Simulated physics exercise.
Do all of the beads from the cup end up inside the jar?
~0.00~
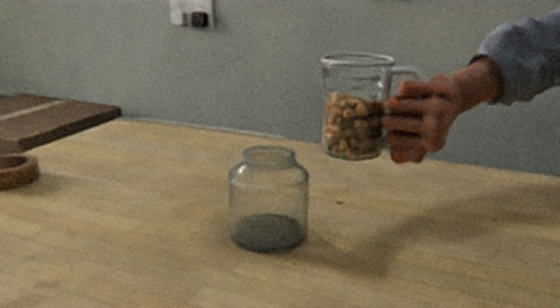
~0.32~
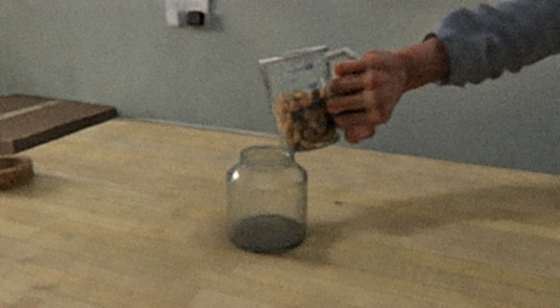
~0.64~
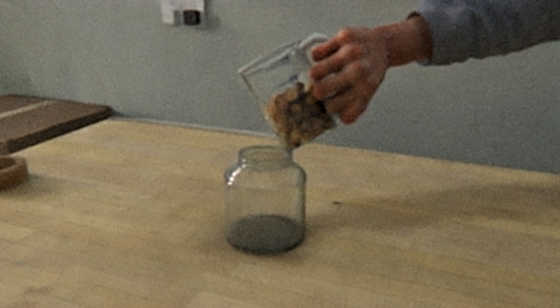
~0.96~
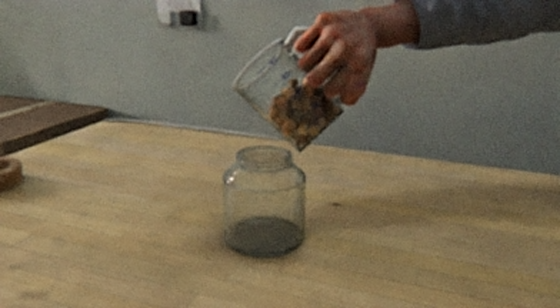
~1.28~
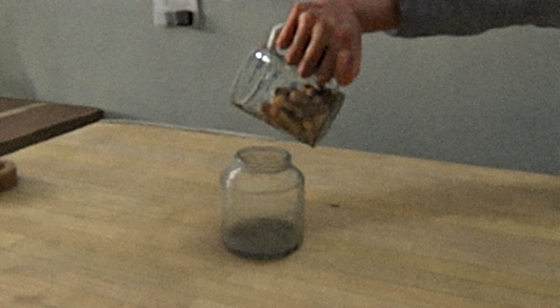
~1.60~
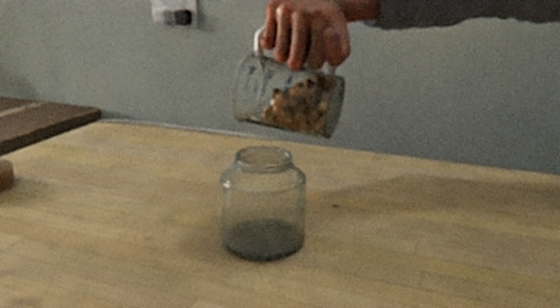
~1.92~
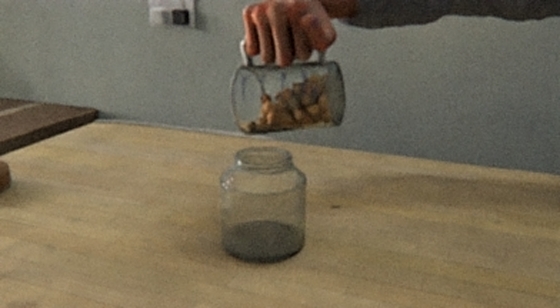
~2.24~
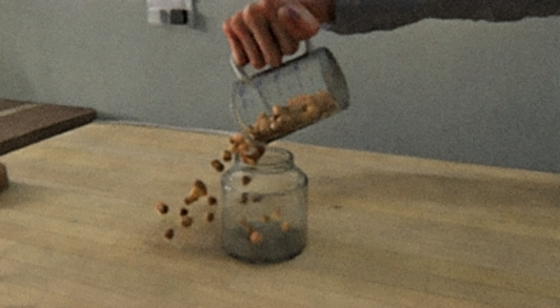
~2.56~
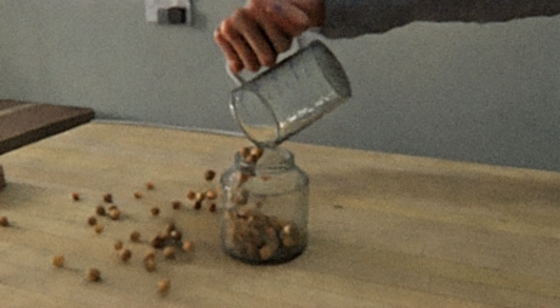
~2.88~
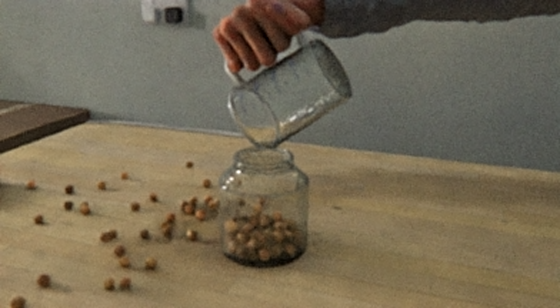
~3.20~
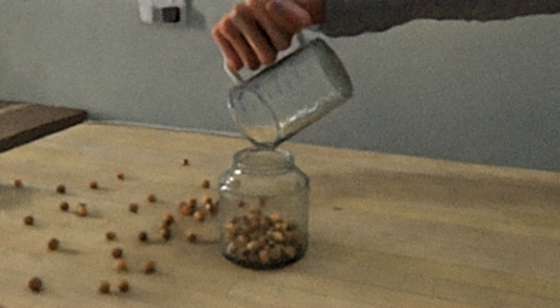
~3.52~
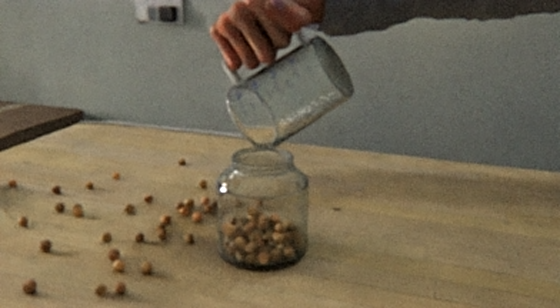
No, most of them land in the jar, but a fair share spills and scatters over the table to the left. Hardly any remain in the cup.
